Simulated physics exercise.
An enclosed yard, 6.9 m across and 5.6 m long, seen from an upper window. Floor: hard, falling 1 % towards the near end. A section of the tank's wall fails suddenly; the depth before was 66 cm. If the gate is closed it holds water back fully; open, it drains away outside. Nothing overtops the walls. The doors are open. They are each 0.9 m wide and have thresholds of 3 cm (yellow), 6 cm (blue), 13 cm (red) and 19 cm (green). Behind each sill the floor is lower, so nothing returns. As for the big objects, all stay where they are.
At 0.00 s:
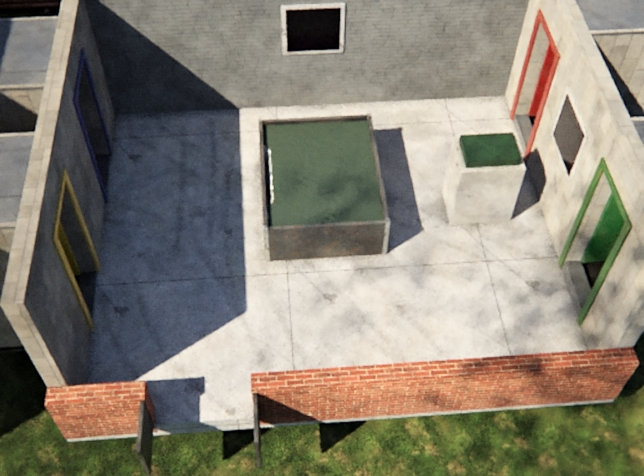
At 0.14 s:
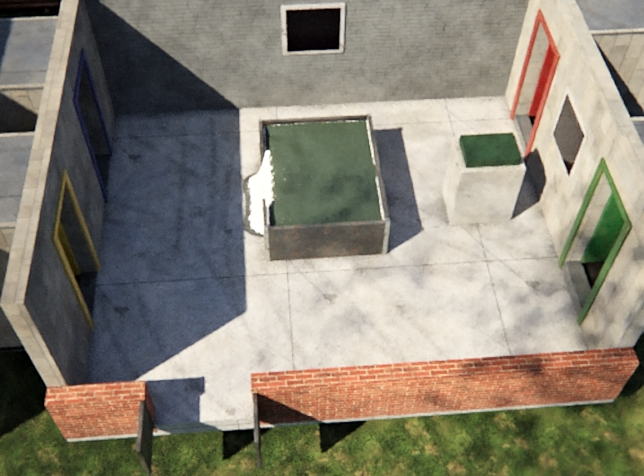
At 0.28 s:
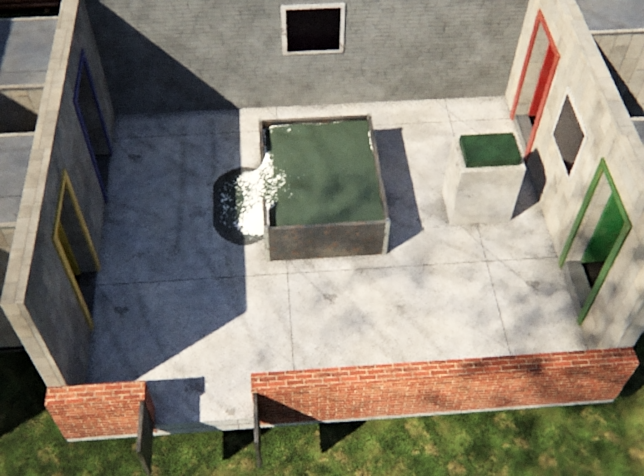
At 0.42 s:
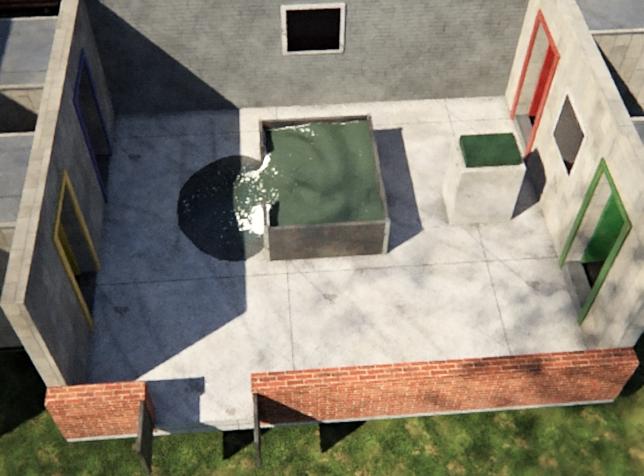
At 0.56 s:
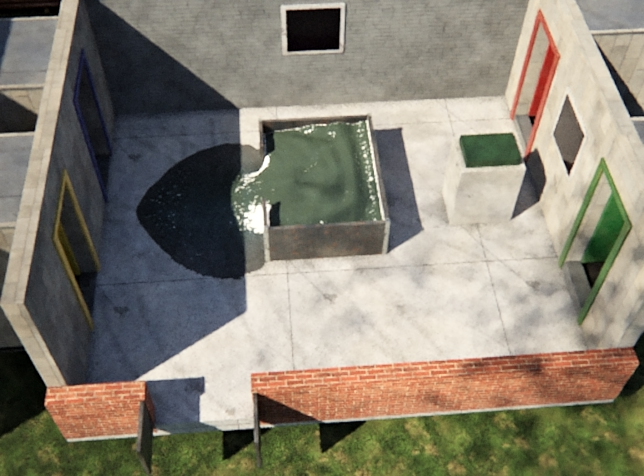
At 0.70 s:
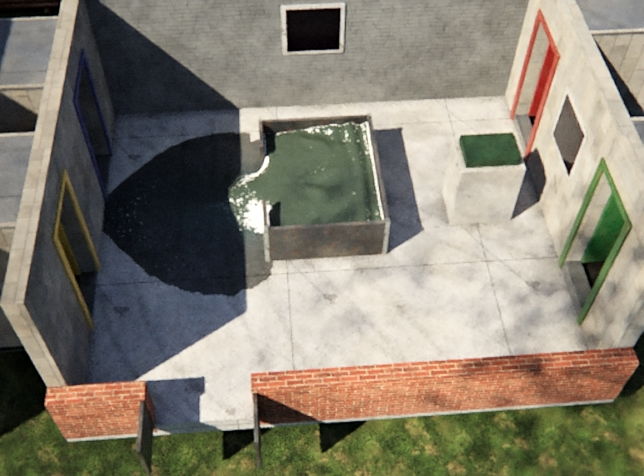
Water bursts through the left side of a raised tank in a walled yard, then spreads leftward across the pale paving as a widening dark pool, nearing the blue- and yellow-edged doorways while ripples and foam cross the tank's green surface.
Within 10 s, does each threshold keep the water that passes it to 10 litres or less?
At the end, my guess is the yellow door lets through more than the limit. My guess is the blue door lets through more than the limit. My guess is the red door lets through less than the limit. My guess is the green door lets through less than the limit.
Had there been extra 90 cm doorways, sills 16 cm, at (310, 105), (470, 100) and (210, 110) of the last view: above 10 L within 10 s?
Per doorway, in order: Insufficient / insufficient / insufficient.
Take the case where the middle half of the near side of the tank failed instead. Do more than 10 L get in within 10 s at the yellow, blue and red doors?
Then it goes yellow too high, blue fine, red fine.
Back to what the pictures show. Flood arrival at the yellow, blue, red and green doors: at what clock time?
So yellow at 1.1 s, blue at 0.8 s, red at 6.5 s, and green at 7.5 s.
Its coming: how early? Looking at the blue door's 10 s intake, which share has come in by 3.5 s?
Share by then: ~ 65 %.
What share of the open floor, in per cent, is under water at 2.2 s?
Wet share: About 30 %.
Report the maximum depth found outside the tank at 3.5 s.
Some 24 cm deep.
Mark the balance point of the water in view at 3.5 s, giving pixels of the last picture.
At roughly (230, 218).
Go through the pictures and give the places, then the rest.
The first picture shows still water, 66 cm deep, in the tank at (321, 172).
In the second picture, the front is at (254, 177), 0.6 m from the gap at (266, 195); 0.2 m2 of floor is under water; 66 cm left at the back of the tank.
In the third picture, the front is at (220, 184), 0.9 m from the gap at (266, 196); 0.9 m2 of floor is under water; 66 cm left at the back of the tank.
In the fourth picture, water pours out at (266, 195) and has run 1.3 m, to (183, 201); typically 8 cm deep outside, 64 cm at the tank's back.
In the fifth picture, the front is at (143, 217), 1.9 m from the gap at (266, 195); 3.5 m2 of floor is under water; 57 cm left at the back of the tank.
In the sixth picture, the front is at (107, 202), 2.5 m from the gap at (266, 194); 5.2 m2 of floor is under water; 57 cm left at the back of the tank.
After 1.4 s water covers 25 % of the floor and is deepest (34 cm) near (255, 202); yellow door 14 cm at the sill, 5 L in, blue door 18 cm at the sill, 42 L in, red door not reached, green door not reached.
After 2.2 s water covers 30 % of the floor and is deepest (30 cm) near (83, 412); yellow door 14 cm at the sill, 58 L in, blue door 24 cm at the sill, 145 L in, red door not reached, green door not reached.
After 3.5 s water covers 35 % of the floor and is deepest (24 cm) near (83, 412); yellow door 10 cm at the sill, 112 L in, blue door 18 cm at the sill, 246 L in, red door not reached, green door not reached.
After 6.0 s water covers 70 % of the floor and is deepest (16 cm) near (83, 412); yellow door 7 cm at the sill, 162 L in, blue door 12 cm at the sill, 342 L in, red door not reached, green door not reached.
After 10.0 s water covers 90 % of the floor and is deepest (10 cm) near (83, 412); yellow door 5 cm at the sill, 192 L in, blue door 7 cm at the sill, 374 L in, red door 6 cm at the sill, 0 L in, green door 6 cm at the sill, 0 L in.
